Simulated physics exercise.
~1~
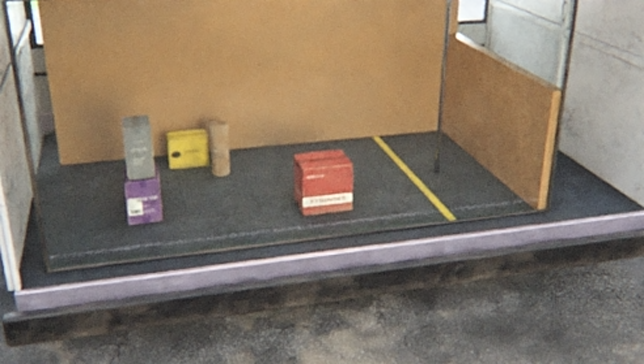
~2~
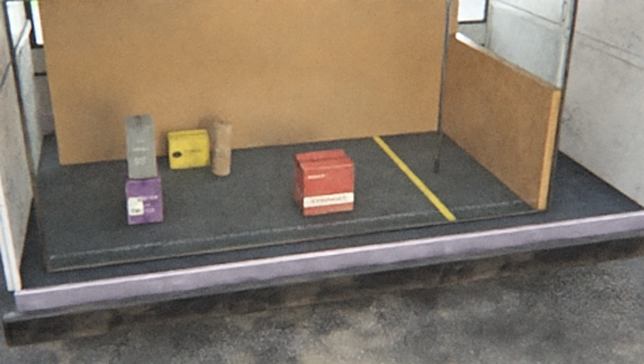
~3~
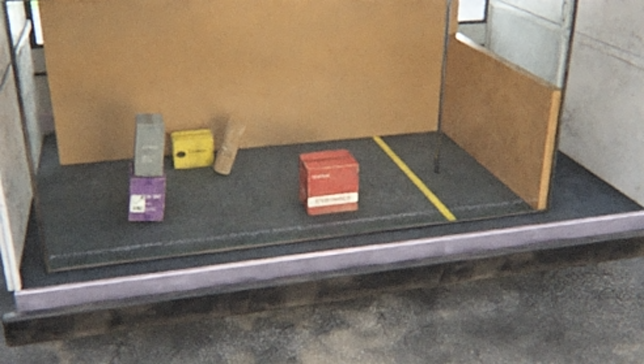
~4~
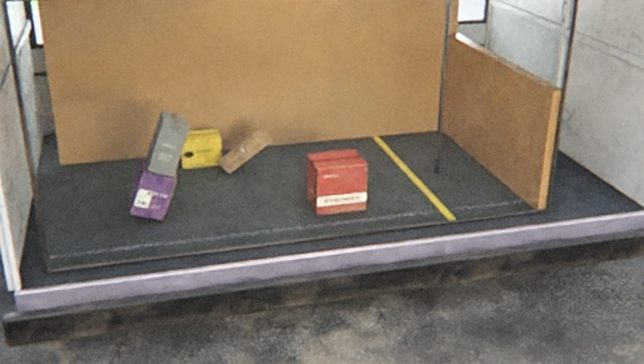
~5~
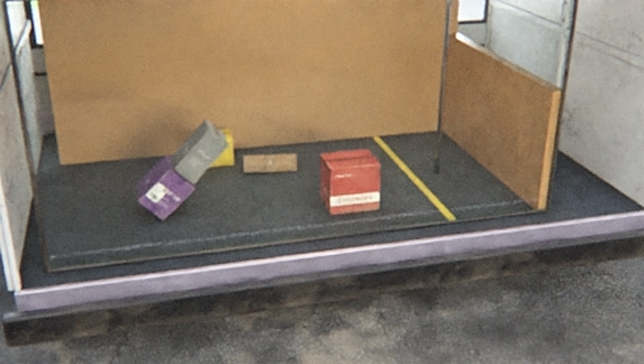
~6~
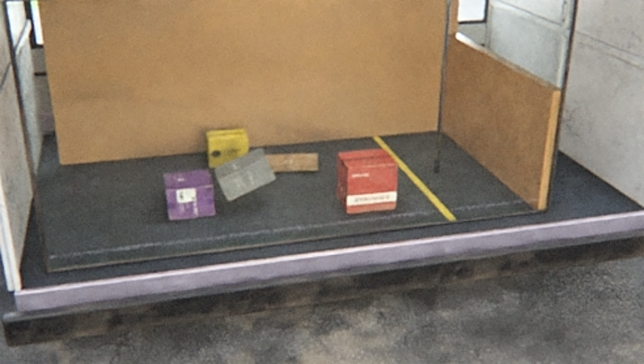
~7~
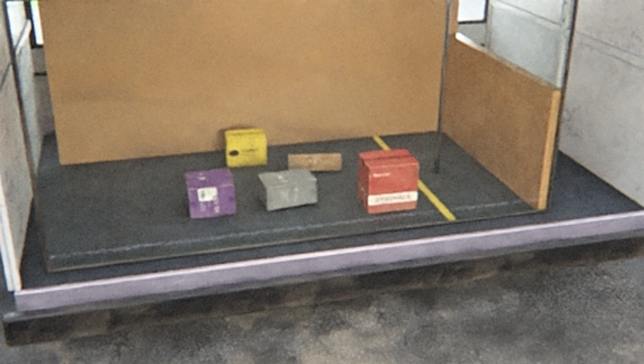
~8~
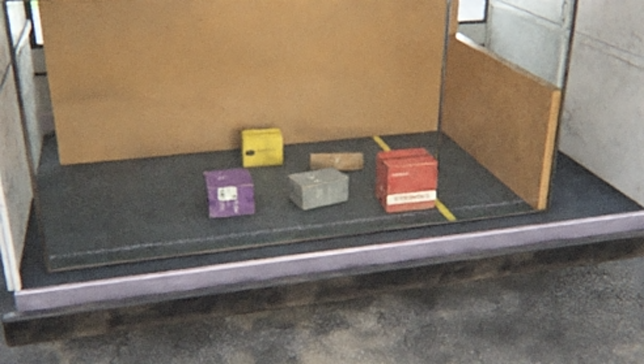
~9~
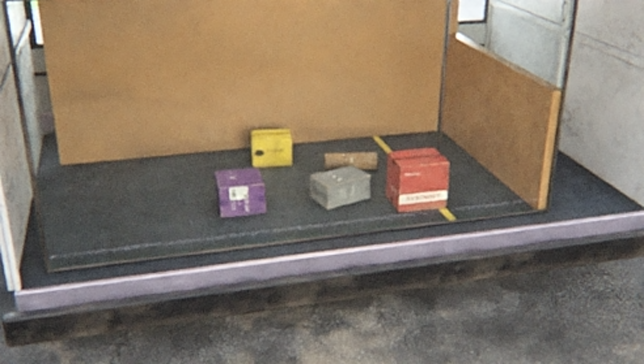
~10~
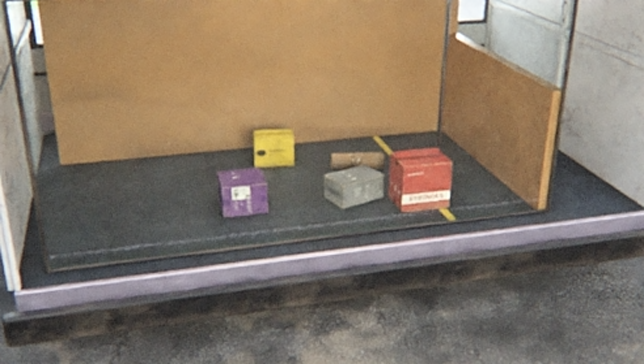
A red carton slid right across a dark floor while a brown roll toppled, a grey pack tipped off a purple one, which rolled onto its side, and a yellow carton slid too; all slowed and stopped, the red one right by the yellow line.
